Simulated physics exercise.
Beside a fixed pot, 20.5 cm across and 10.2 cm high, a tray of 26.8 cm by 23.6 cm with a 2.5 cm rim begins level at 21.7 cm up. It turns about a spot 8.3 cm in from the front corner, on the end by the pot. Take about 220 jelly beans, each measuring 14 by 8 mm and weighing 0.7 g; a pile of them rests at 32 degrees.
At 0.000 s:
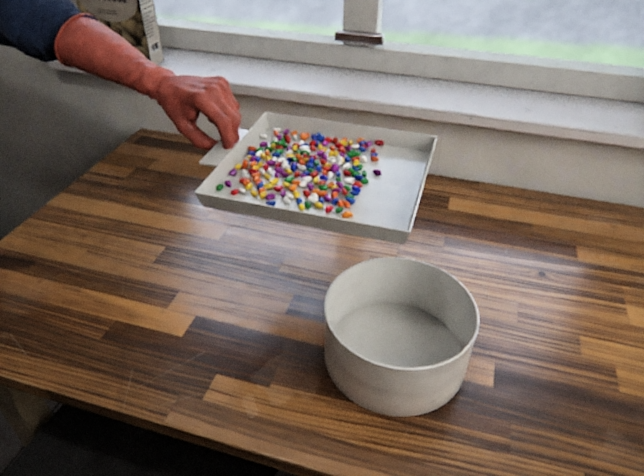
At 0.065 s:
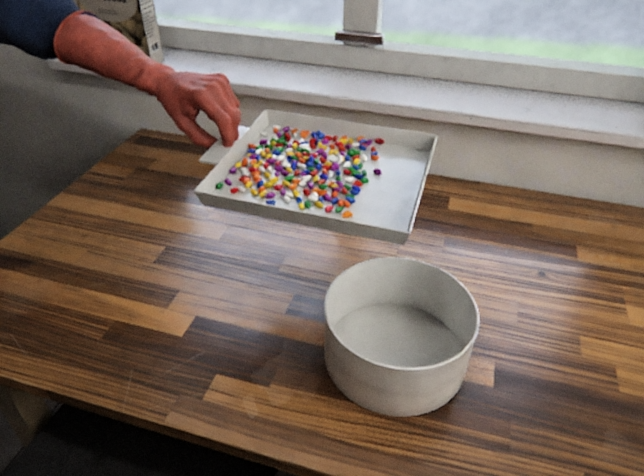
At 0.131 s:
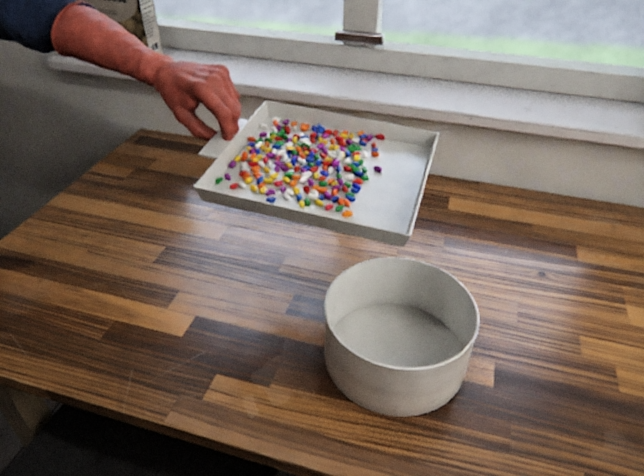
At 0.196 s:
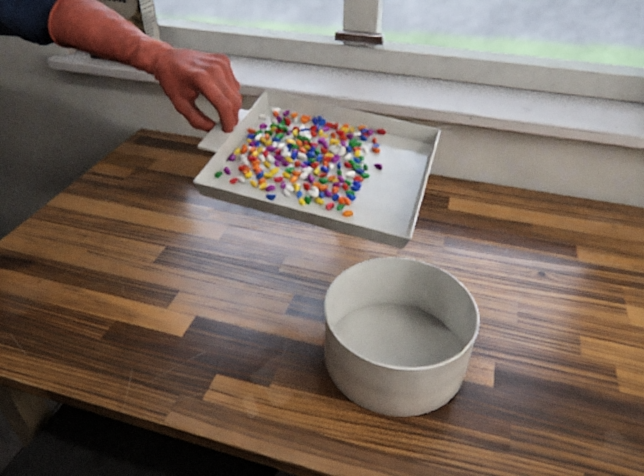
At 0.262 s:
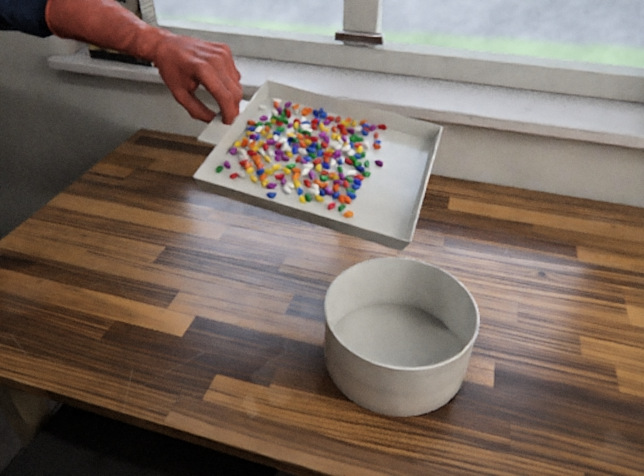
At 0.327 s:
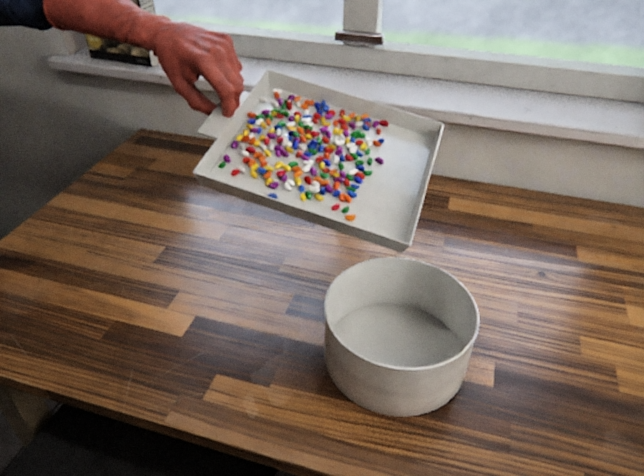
A reddish hand in a dark sleeve, at upper left, grips a shallow off-white tray of small multicoloured pieces and gradually tilts it from level, its left side rising and its right front corner dipping slightly. The still camera looks down on a striped brown wooden table beside a pale-framed window. A round, empty off-white pot stands below the tray, while the pieces stay clustered toward the tray's left and middle.
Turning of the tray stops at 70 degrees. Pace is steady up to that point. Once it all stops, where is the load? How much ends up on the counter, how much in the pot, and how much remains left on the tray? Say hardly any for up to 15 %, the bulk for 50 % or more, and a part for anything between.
By place: Counter hardly any, pot the bulk, tray a part.
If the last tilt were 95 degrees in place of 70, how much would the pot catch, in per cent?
100 %.
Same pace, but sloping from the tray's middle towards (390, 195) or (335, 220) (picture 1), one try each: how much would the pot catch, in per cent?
The share comes to roughly 10 in a hundred, then roughly 35 in a hundred.
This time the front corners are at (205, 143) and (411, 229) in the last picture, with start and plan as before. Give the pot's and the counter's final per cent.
Pot 5 % / counter 15 %.
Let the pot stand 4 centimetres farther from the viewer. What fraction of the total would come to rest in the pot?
75 %.
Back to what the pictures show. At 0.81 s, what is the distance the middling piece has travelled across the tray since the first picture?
12 cm.
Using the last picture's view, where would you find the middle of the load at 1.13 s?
At about (386, 226).
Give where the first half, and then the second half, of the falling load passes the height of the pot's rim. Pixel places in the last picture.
The first half passes near (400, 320) and the second half near (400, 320).
After 0.81 s, tilt 41 degrees; the tray holds 100 %, the pot 0 %.
After 1.13 s, tilt 58 degrees; the tray holds 95 %, the pot 5 %.
After 1.55 s, tilt 70 degrees; the tray holds 80 %, the pot 20 %.
By 3.9 s all is still; counter 0 %, pot 75 %, tray 25 %.
